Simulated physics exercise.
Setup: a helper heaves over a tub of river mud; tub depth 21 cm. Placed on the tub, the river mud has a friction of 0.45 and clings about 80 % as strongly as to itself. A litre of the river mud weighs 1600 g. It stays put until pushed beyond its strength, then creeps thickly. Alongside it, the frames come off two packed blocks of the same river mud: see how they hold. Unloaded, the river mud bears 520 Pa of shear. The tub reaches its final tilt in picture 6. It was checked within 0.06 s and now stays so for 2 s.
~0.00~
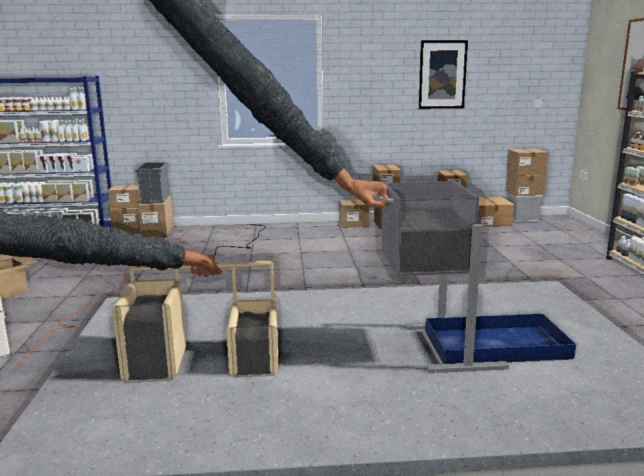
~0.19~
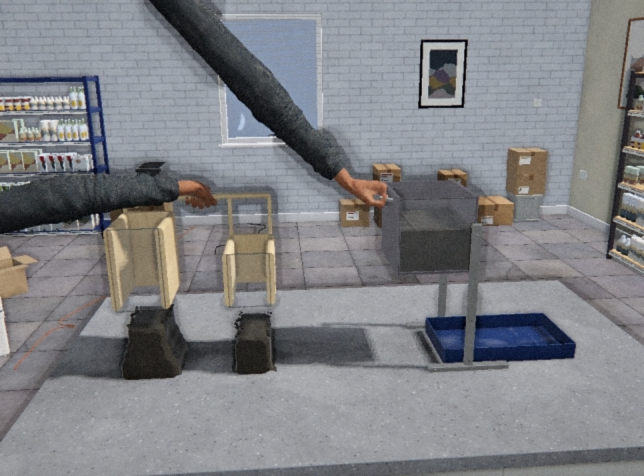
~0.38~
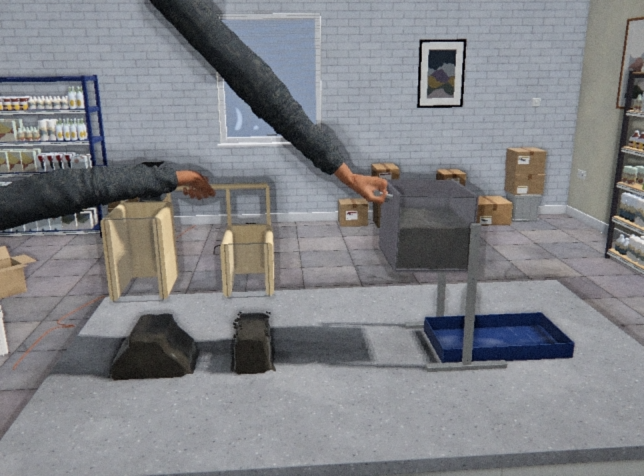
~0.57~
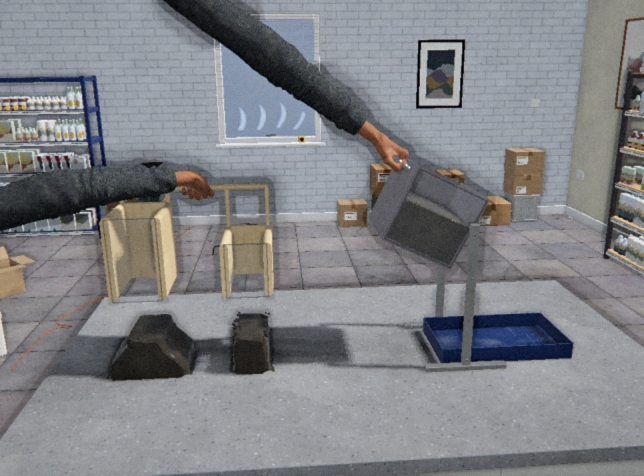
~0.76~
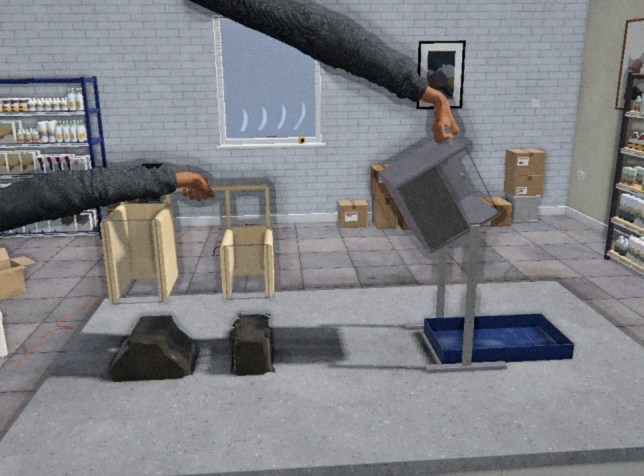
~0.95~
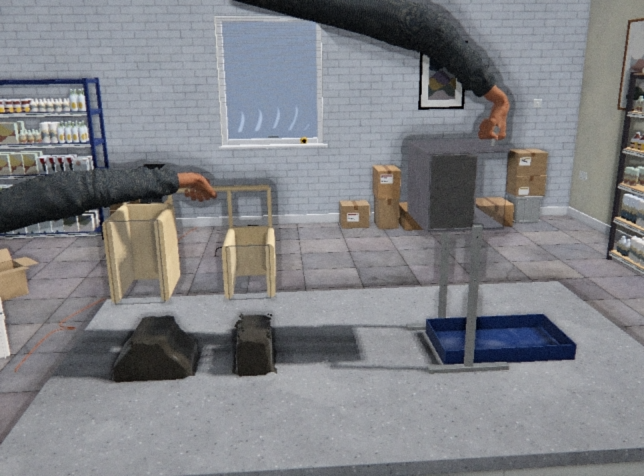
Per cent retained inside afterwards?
Retained: About 75 %.
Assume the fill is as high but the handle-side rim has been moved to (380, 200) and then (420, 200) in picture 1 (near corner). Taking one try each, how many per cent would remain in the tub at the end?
Remaining, try 1: Approx. 55 %; try 2: Approx. 100 %.
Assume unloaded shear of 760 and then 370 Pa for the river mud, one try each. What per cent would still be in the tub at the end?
You'd see 100 percent the first time and 60 percent the second.
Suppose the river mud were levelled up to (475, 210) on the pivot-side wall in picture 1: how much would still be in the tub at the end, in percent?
Then about 50 %.
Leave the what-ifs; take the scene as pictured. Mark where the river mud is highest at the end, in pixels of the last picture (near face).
Looking at the last picture, I'd put it at about (455, 194).
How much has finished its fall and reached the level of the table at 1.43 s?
I reckon around 0 % of it.
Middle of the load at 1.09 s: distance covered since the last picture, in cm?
Measured shift, roughly 4 cm.
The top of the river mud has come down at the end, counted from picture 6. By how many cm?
About 11 cm.
After 1.09 s, the tub is at 89 degrees and holds 100 %.
After 1.26 s, the tub is at 89 degrees and holds 93 %.
After 1.43 s, the tub is at 89 degrees and holds 79 %.
After 1.60 s, the tub is at 89 degrees and holds 75 %.
After 2.95 s, the tub is at 89 degrees and holds 75 %.
